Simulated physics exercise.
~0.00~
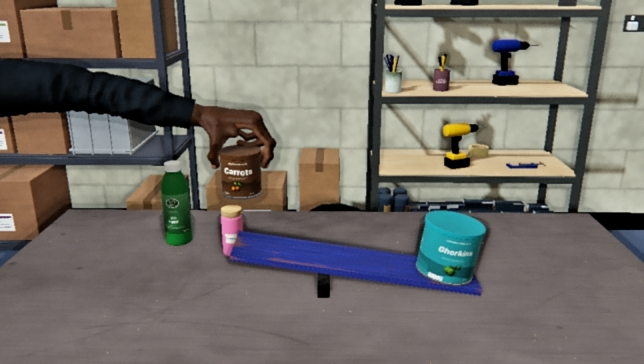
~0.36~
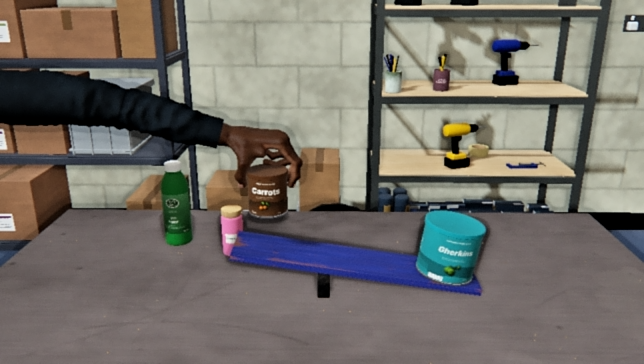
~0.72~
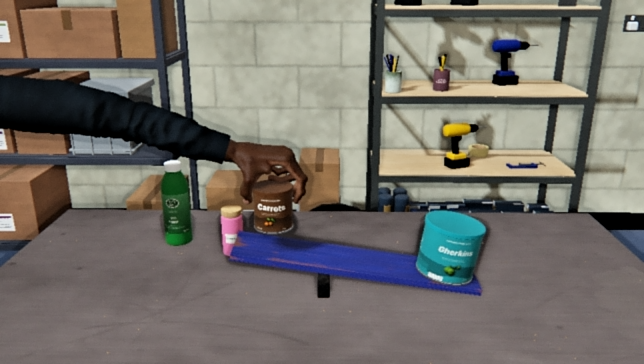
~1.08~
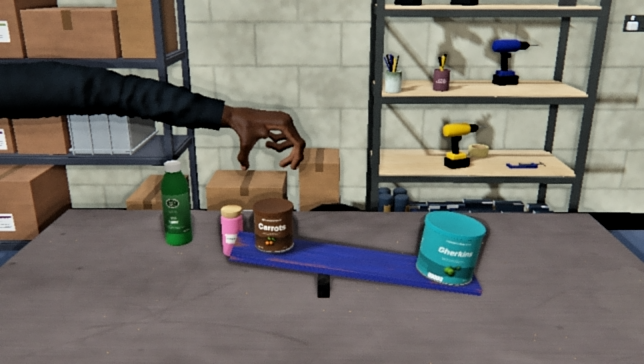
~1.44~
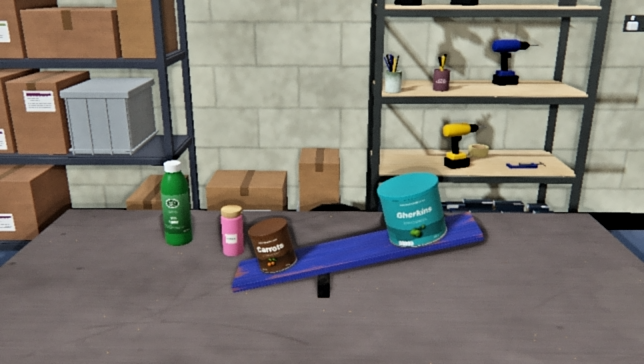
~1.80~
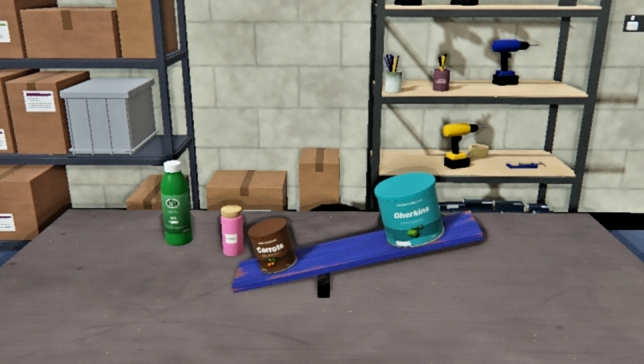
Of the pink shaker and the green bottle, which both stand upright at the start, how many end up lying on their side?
Neither of them ends up lying on its side, as the pink shaker and the green bottle are both still standing at the end.
